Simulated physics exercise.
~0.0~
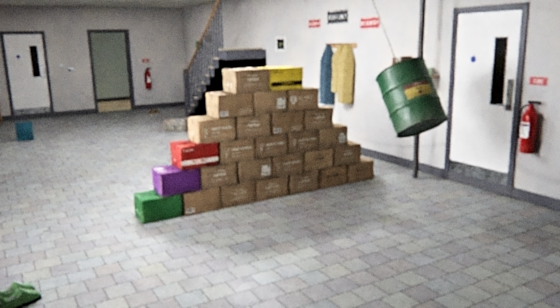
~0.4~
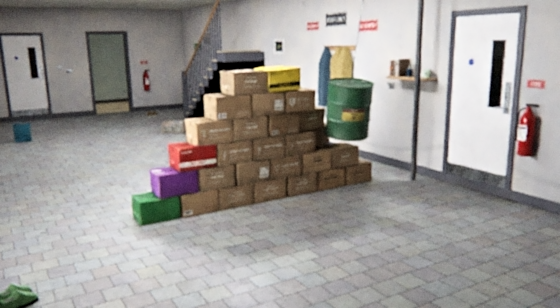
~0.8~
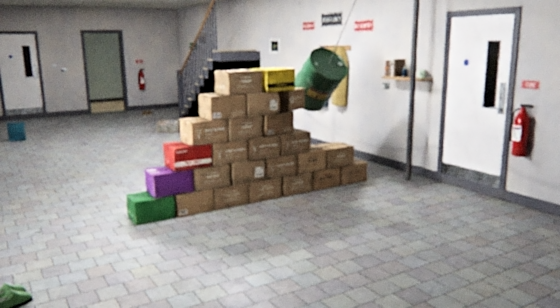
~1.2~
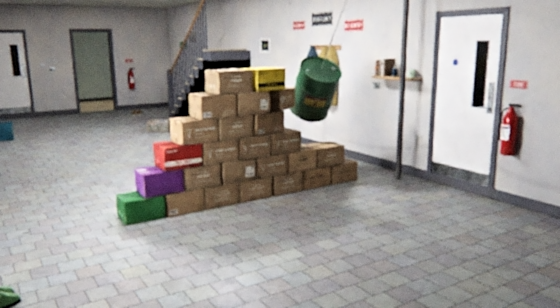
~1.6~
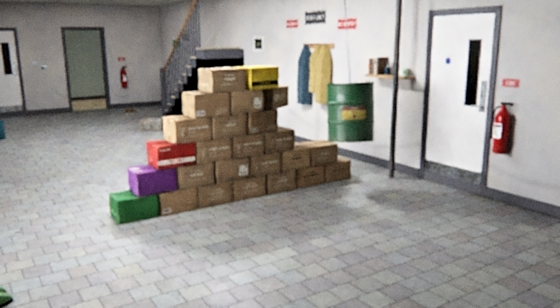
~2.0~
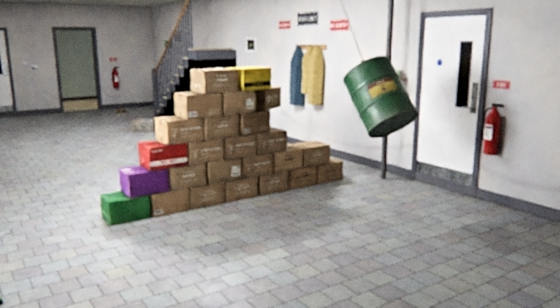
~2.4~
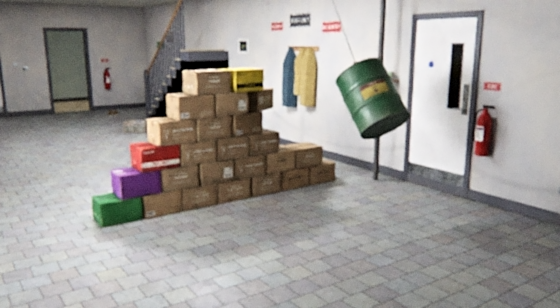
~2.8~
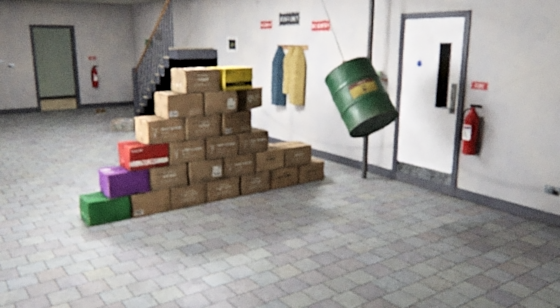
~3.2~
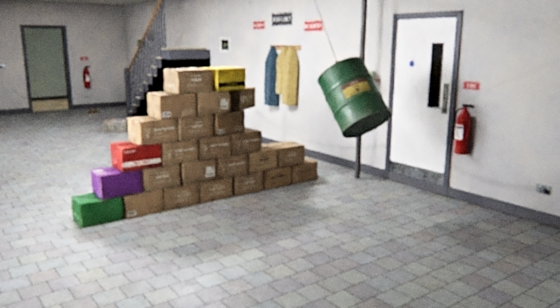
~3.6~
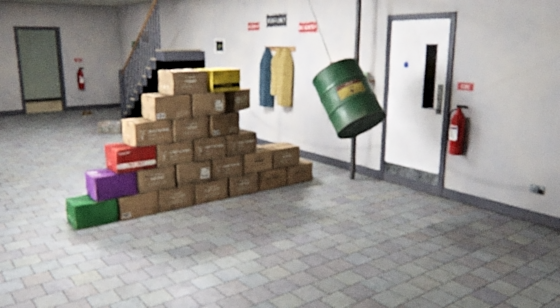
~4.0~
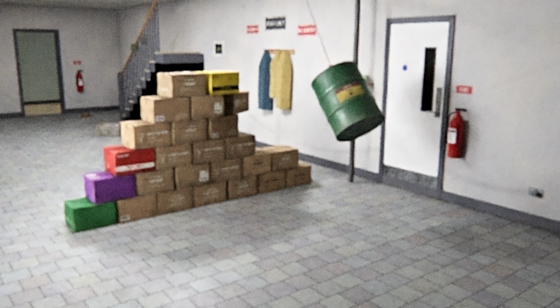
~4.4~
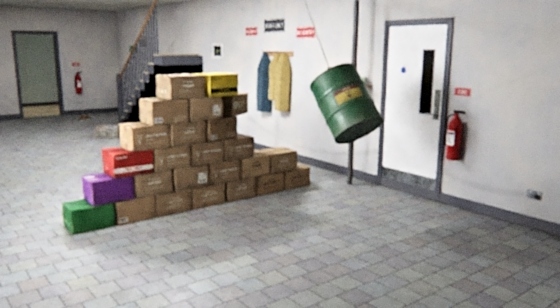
Green drum swinging on a line into a stepped stack of cartons, then swinging back right and hanging tilted, the stack mostly standing.
